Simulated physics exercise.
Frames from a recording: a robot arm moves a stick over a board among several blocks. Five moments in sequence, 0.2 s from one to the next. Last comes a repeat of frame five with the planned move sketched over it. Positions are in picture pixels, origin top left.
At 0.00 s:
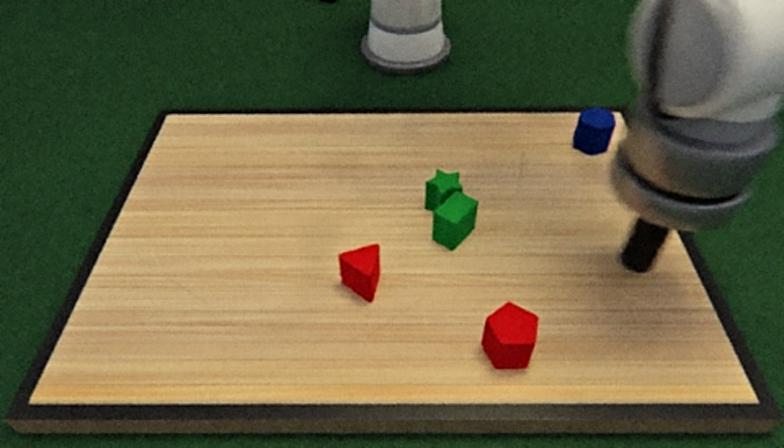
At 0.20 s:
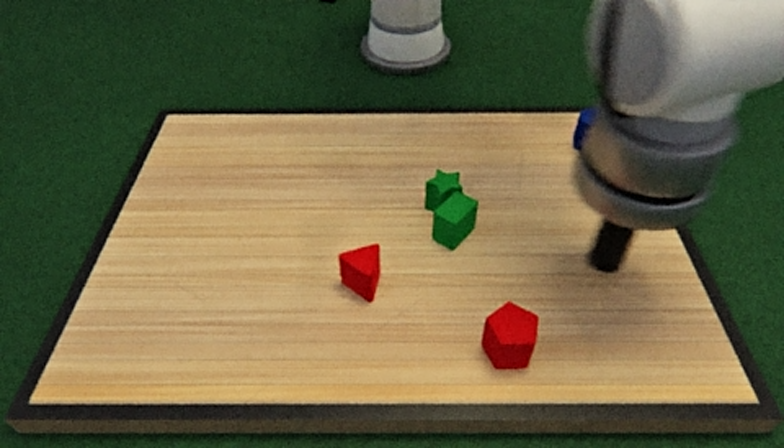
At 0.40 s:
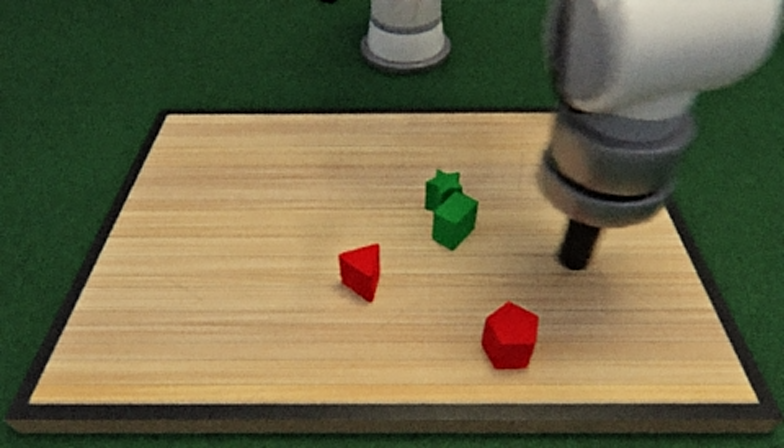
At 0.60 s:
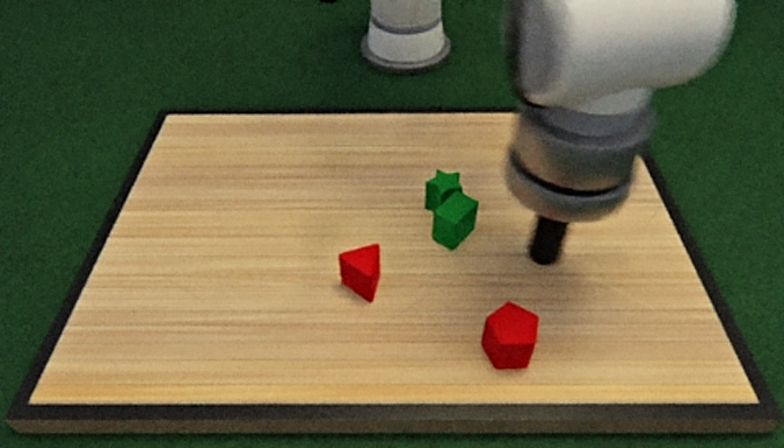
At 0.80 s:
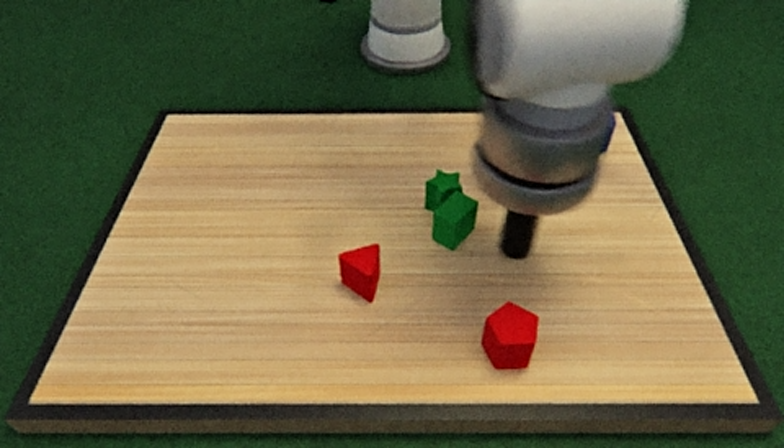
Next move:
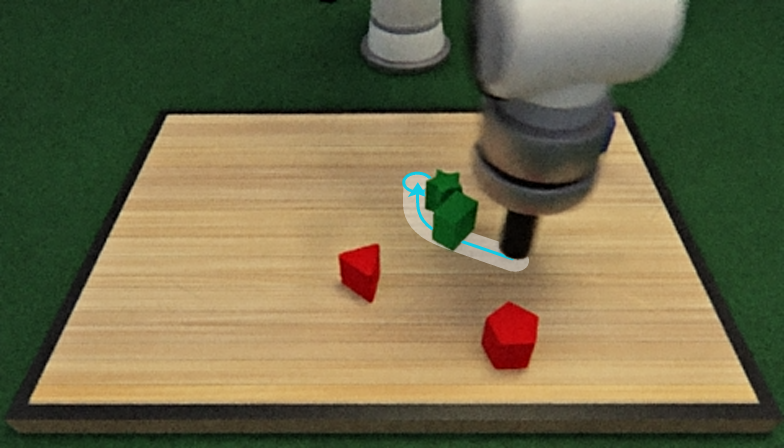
The clip shows a robot arm moving a dark stick steadily leftward over a wooden board, passing in front of a blue block and nearing two green blocks, while the green blocks and two red blocks stay still.
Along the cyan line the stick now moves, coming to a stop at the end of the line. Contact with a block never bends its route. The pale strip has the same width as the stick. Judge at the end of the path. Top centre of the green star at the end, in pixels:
In the picture, that point is around (439, 144).
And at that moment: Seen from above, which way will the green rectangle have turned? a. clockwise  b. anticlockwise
My pick is b.
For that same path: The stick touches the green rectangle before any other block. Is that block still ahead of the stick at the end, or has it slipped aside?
When the path ends, it will lie beside or behind the stick.
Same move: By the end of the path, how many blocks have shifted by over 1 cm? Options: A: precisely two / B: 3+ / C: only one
The answer is A.
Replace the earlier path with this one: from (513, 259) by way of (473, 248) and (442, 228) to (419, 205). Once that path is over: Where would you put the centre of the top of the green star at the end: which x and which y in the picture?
My estimate: (429, 145).
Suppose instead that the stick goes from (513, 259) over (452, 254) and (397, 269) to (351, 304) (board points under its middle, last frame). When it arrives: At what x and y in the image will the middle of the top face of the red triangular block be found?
Its top middle: (316, 287).
Drawn move, from (513, 259) via (461, 241) and (421, 217), ending at (418, 182).
On the path given first. One third of the way, stick (460, 229); green star (442, 176); green rectangle (440, 199), turned 15° clockwise.
Two thirds of the way, stick (421, 205); green star (430, 159), turned 80° clockwise; green rectangle (404, 173), turned 30° clockwise.
At the end, stick (418, 171); green star (439, 144), turned 140° clockwise; green rectangle (391, 157), turned 35° anticlockwise.
